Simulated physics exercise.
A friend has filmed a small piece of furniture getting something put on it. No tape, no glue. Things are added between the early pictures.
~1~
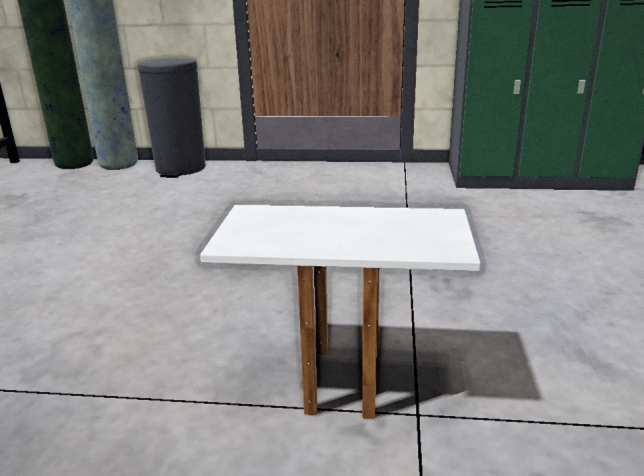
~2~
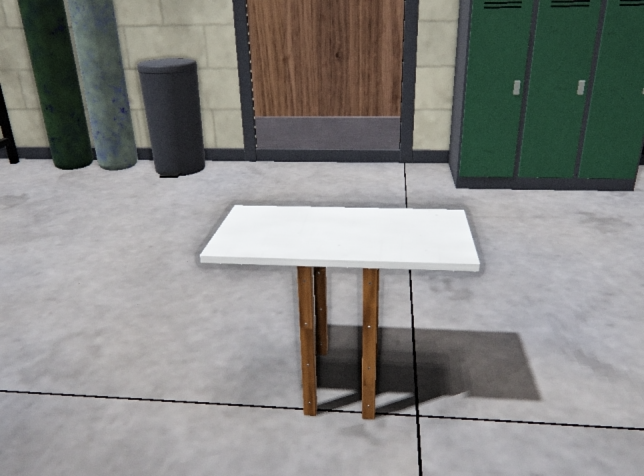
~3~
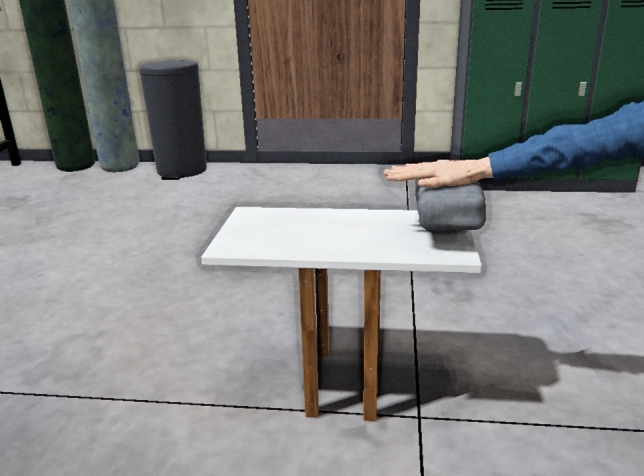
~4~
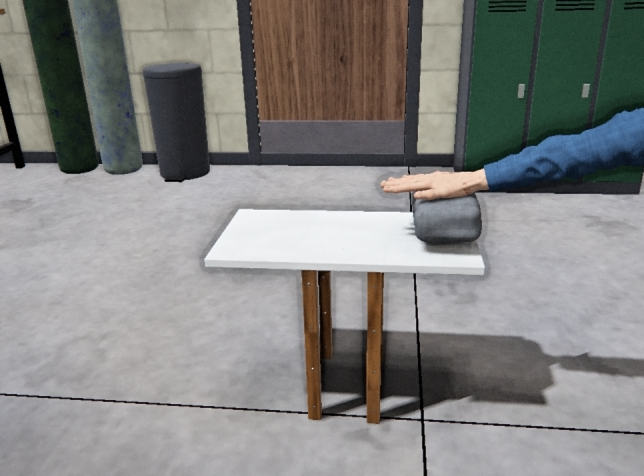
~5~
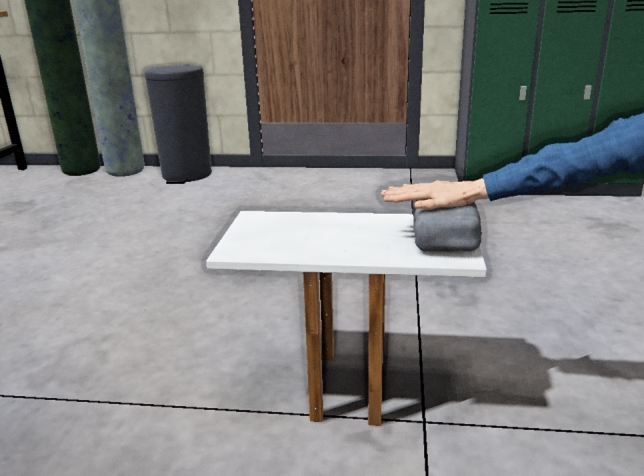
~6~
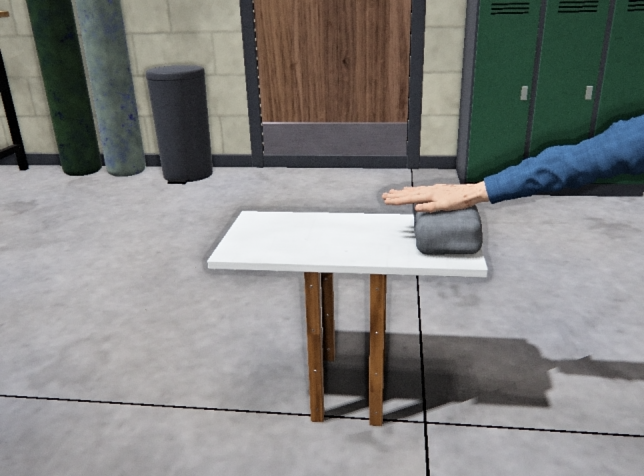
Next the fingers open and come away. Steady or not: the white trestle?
The white trestle stays flat on its feet.
Then, 0.38 s on from there, white trestle at rest near (349, 241).
In the end, the white trestle keeps steady, near (349, 241).
